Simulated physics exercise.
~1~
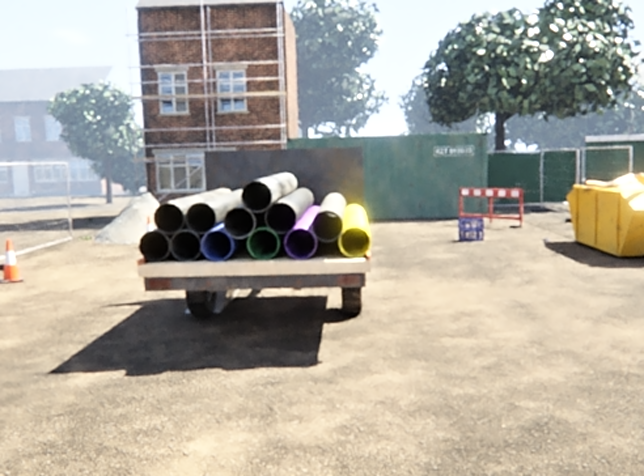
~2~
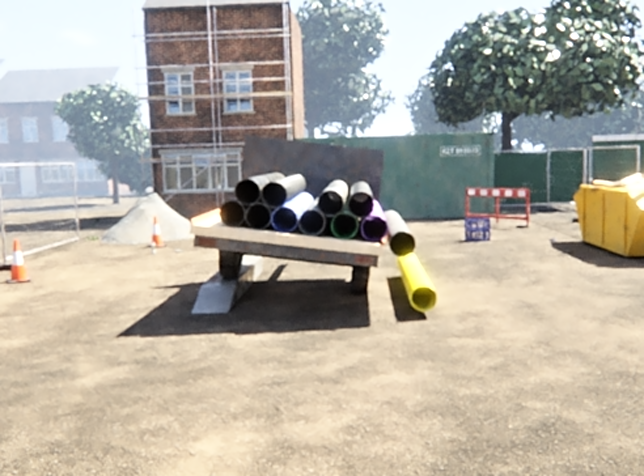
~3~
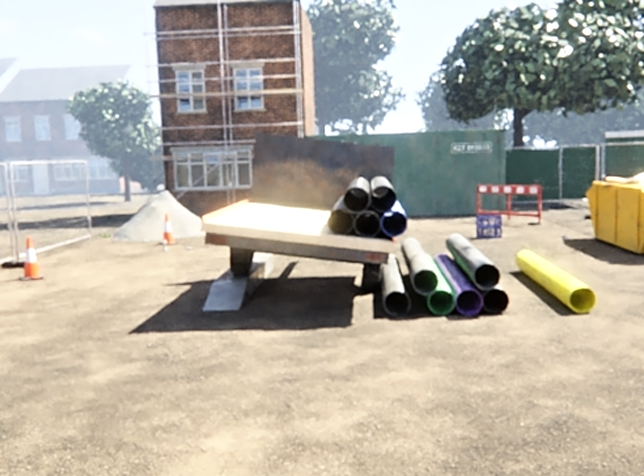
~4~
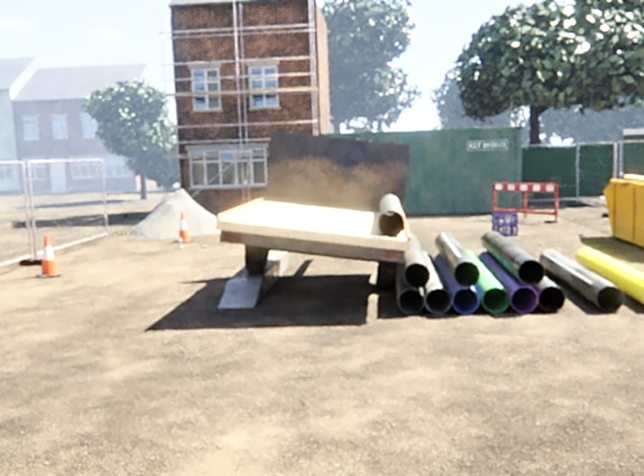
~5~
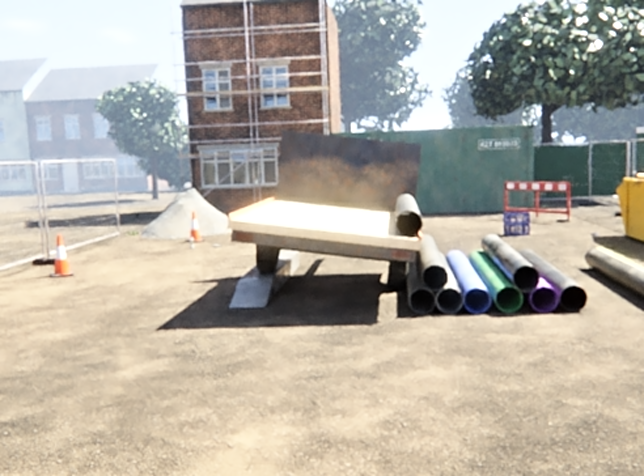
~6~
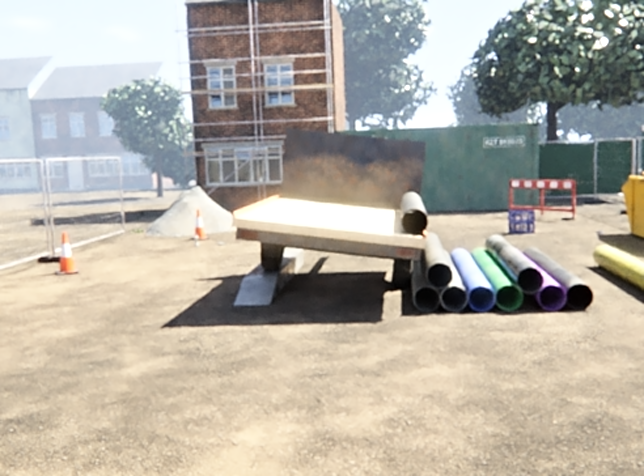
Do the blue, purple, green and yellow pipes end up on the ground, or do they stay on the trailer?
All four end up on the ground to the right of the trailer. The yellow one goes first, the purple and green ones go over the edge next, and the blue one follows.
A flat trailer stacked with dark pipes and a few coloured ones crawls forward on a dusty building site, and its left wheel climbs onto a raised slab. The deck tips down to the right, and the yellow pipe drops off first while the rest roll toward that side. The purple and green pipes go over the edge with several dark ones, and the blue pipe follows them down. The yellow pipe rolls farthest away to the right. At the end the trailer stands tilted, with one dark pipe still at its right edge and the others on the ground.
